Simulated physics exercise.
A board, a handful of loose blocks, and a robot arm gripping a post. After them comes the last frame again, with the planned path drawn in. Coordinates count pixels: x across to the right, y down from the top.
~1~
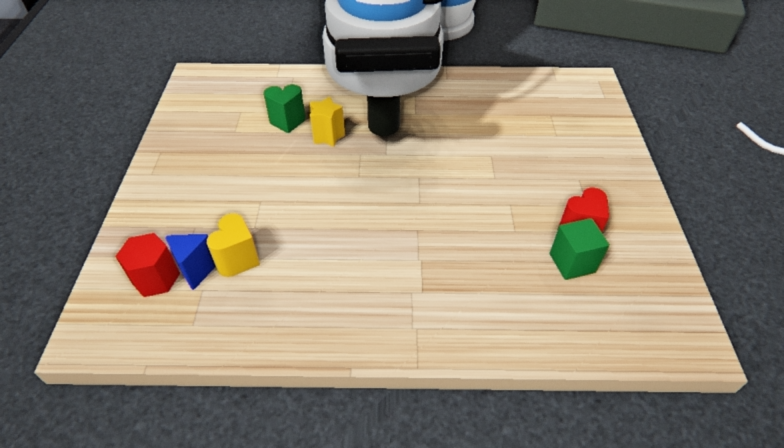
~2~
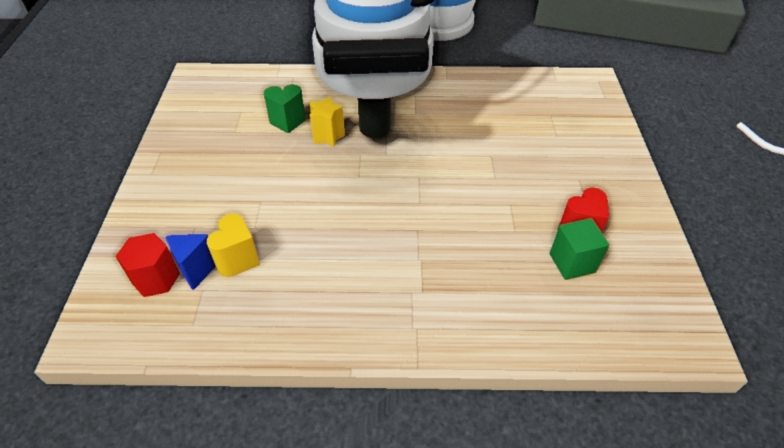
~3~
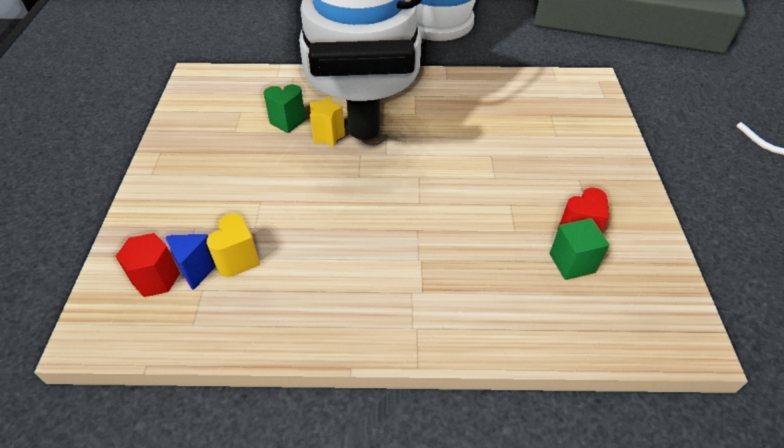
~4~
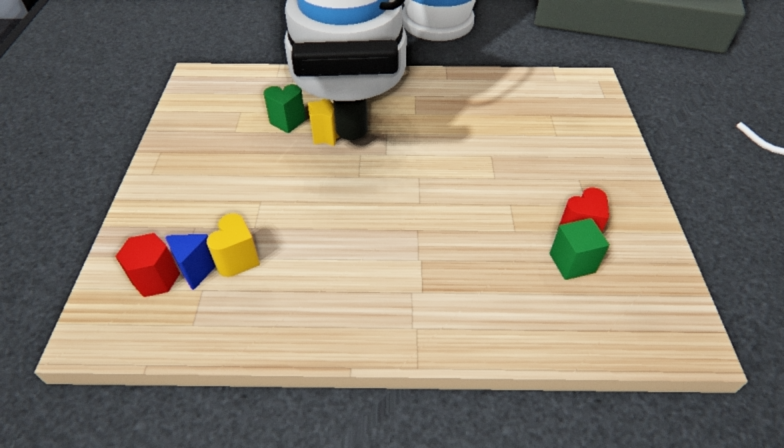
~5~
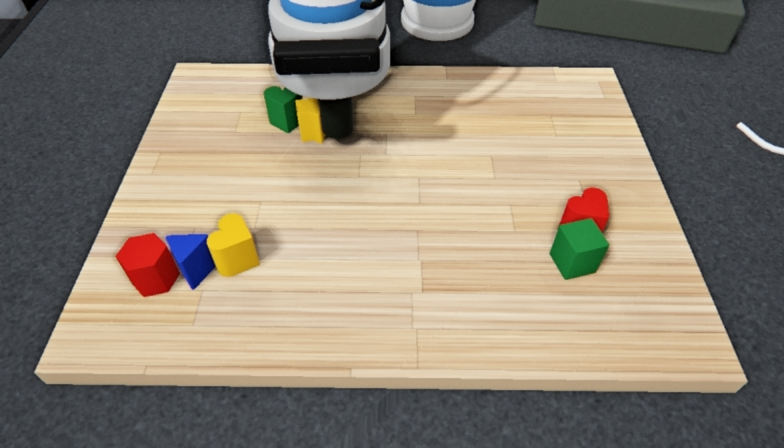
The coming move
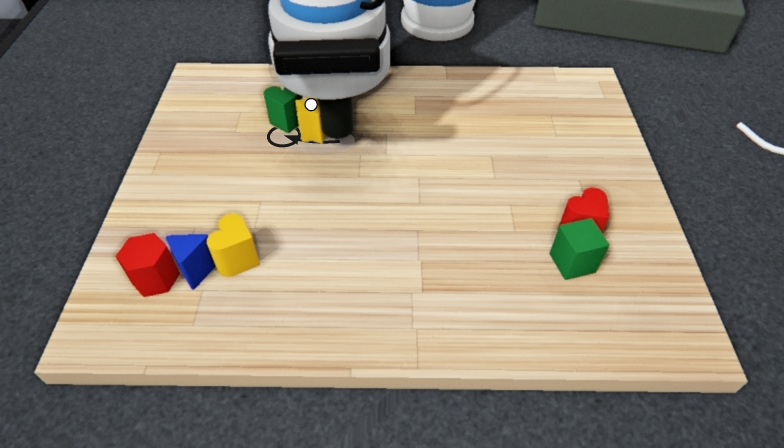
A robot arm slides its post left, pushing the yellow block against the green heart.
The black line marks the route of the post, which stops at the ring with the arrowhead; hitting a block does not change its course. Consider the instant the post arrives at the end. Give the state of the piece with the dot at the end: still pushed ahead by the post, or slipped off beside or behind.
Final position: Ahead.
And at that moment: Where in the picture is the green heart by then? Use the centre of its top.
It comes to (251, 80).
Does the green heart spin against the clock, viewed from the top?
Short answer: No.
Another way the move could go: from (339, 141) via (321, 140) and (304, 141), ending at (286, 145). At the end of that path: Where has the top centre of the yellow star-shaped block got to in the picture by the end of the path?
It comes to (264, 102).
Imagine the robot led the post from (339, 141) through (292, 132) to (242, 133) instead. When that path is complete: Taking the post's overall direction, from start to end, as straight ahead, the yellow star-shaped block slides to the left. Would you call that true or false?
That statement is not accurate.
The drawn path runs from (339, 141) through (310, 141) to (284, 136); the dot is on the yellow star-shaped block.
What follows on the original path. Halfway along, post at (308, 129); green heart at (270, 89), turned 40° clockwise; yellow star-shaped block at (283, 103).
At the end, post at (282, 123); green heart at (251, 80), turned 45° clockwise; yellow star-shaped block at (257, 96), turned 15° clockwise.
